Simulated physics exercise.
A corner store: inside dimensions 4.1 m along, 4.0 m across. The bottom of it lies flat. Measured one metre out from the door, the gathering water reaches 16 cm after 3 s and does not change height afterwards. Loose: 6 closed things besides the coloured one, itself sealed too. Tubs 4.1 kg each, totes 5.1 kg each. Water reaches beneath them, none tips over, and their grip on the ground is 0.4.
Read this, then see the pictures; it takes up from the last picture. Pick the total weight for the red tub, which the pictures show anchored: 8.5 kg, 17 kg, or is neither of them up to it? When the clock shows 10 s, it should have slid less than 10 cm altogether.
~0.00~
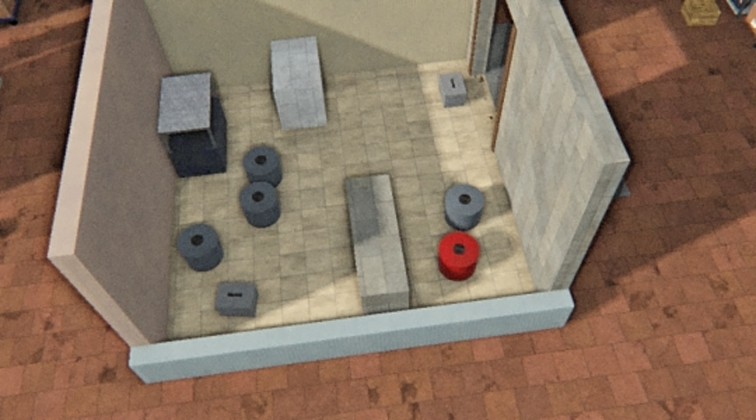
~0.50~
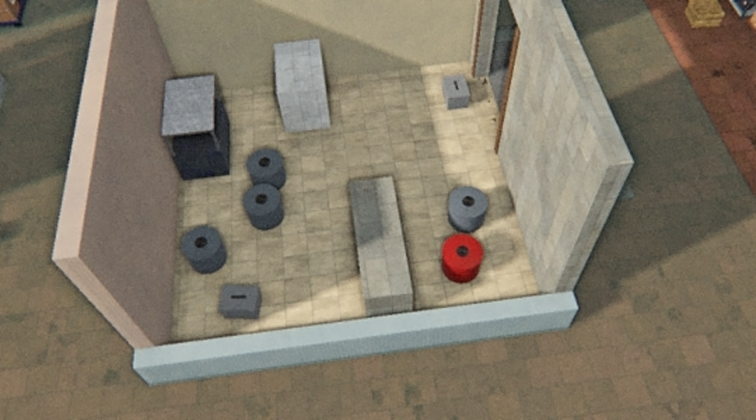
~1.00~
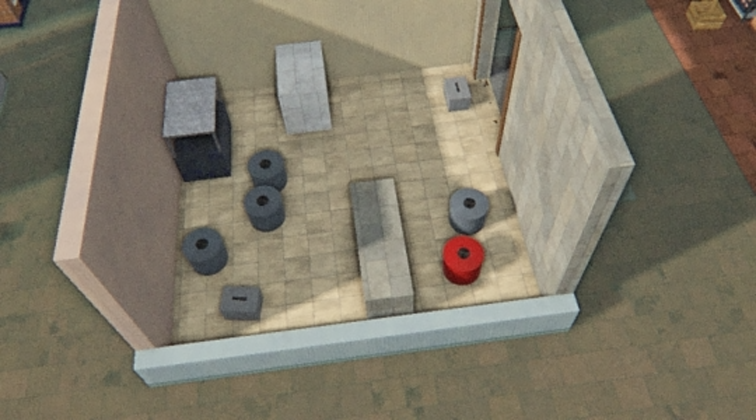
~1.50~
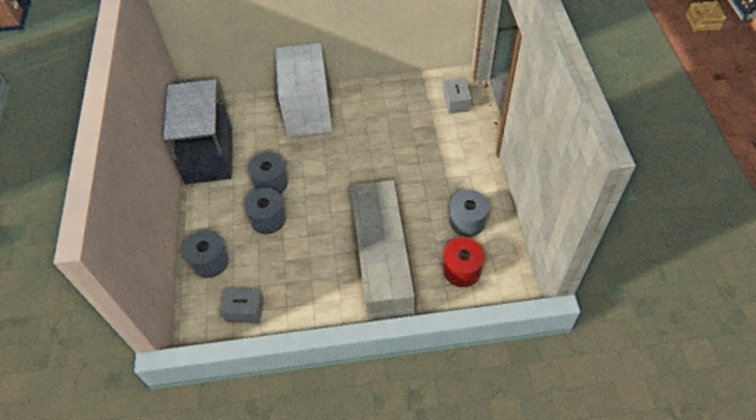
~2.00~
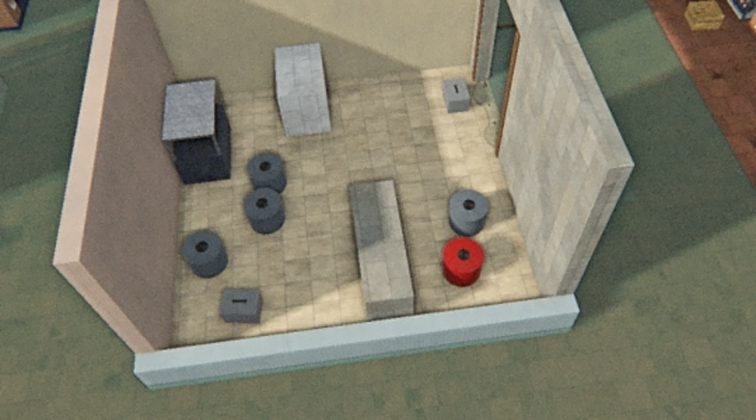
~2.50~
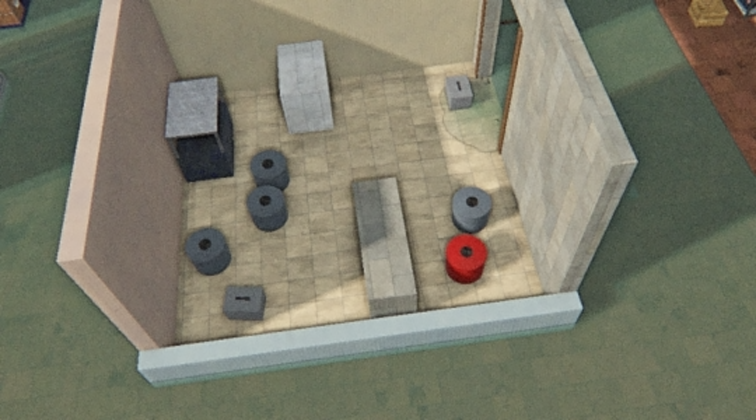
8.5 kg is enough.
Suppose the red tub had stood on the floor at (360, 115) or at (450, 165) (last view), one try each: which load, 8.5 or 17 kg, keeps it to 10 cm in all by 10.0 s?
In order, no load succeeds and heavier load succeeds alone.
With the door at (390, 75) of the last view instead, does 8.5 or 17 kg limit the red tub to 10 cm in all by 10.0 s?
Moved there, neither choice works.
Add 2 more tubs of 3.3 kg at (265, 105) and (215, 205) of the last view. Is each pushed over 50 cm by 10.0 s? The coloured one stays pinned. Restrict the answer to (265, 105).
For that spot the answer is smaller than that.
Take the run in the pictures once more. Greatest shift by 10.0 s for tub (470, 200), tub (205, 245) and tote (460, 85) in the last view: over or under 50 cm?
Taking them in order: Within the mark, beyond the mark and beyond the mark.
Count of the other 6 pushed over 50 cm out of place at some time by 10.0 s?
I get 5.
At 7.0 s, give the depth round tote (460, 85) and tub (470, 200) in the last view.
Depth approx. 11 cm / 1 cm.
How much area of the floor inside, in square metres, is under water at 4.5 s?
I'd put it close to 6.0 m2.
After 3.5 s the red tub would be 0 cm from its start with 8.5 kg and 0 cm from its start with 17 kg; 0 cm of water round it then.
After 4.5 s the red tub would be 0 cm from its start with 8.5 kg and 0 cm from its start with 17 kg; 0 cm of water round it then.
After 7.0 s the red tub would be 0 cm from its start with 8.5 kg and 0 cm from its start with 17 kg; 1 cm of water round it then.
After 10.0 s the red tub would be 0 cm from its start with 8.5 kg and 0 cm from its start with 17 kg; 2 cm of water round it then.
